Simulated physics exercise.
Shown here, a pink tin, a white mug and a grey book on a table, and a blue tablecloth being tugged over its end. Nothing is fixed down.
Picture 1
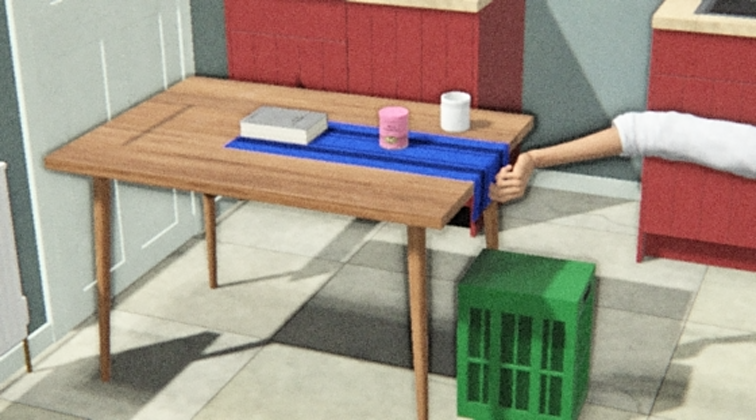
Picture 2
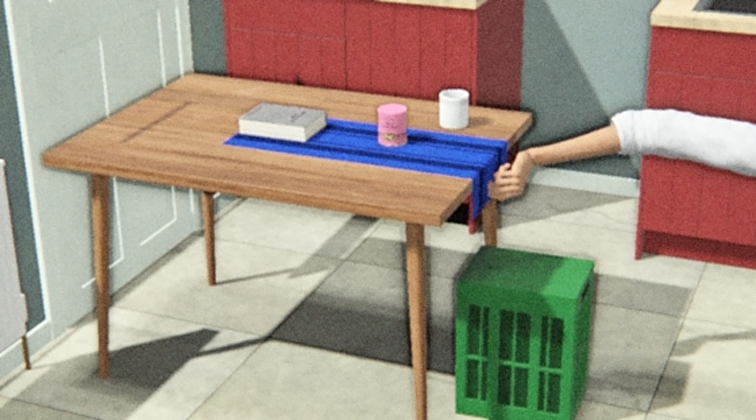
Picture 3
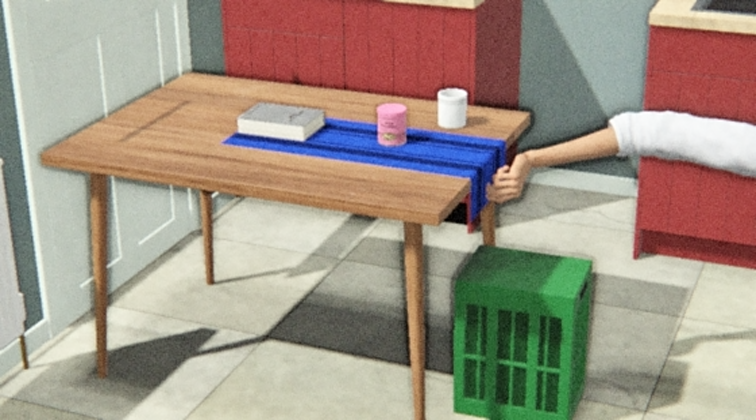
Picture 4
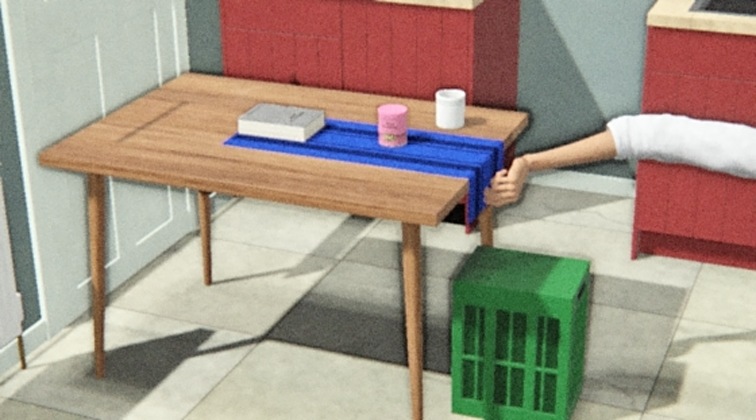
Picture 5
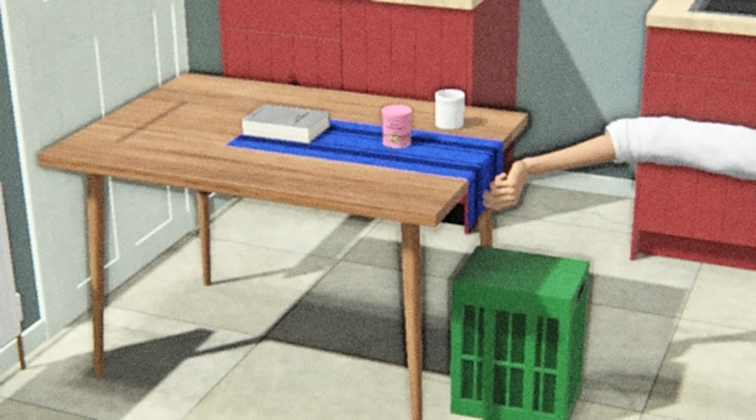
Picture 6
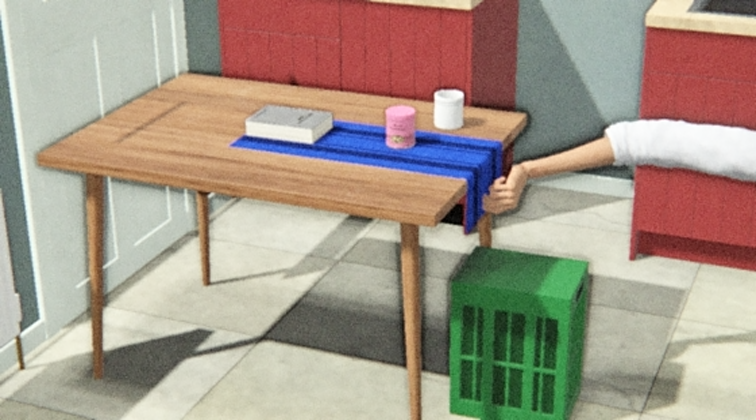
A hand gripped the end of a blue cloth hanging over a wooden table's edge and tugged it slightly, and the grey book and pink tin shifted a little right while the white mug stayed put.
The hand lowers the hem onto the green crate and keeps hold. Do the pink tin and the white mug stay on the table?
The pink tin remains up there; the white mug keeps clear of the edge.
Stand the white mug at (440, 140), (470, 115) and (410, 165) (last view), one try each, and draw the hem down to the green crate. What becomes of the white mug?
First try: It is carried off; second try: It holds its place on top; third try: It stays on.
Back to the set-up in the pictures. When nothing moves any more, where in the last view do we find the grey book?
Its middle is at (338, 131).
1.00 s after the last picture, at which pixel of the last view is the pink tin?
At about (452, 135).
Then, 0.24 s later than the last view, hem going down; tin moved a little; mug as before.
Then, 0.60 s later than the last view, hem going down; tin carried along near (432, 132); mug as before.
Then, 1.00 s later than the last view, hem on the crate; tin carried along near (451, 134); mug as before.
Finally, hem on the crate; tin carried along near (452, 135); mug as before. The pink tin keeps clear of the edge and the white mug stays on the table.
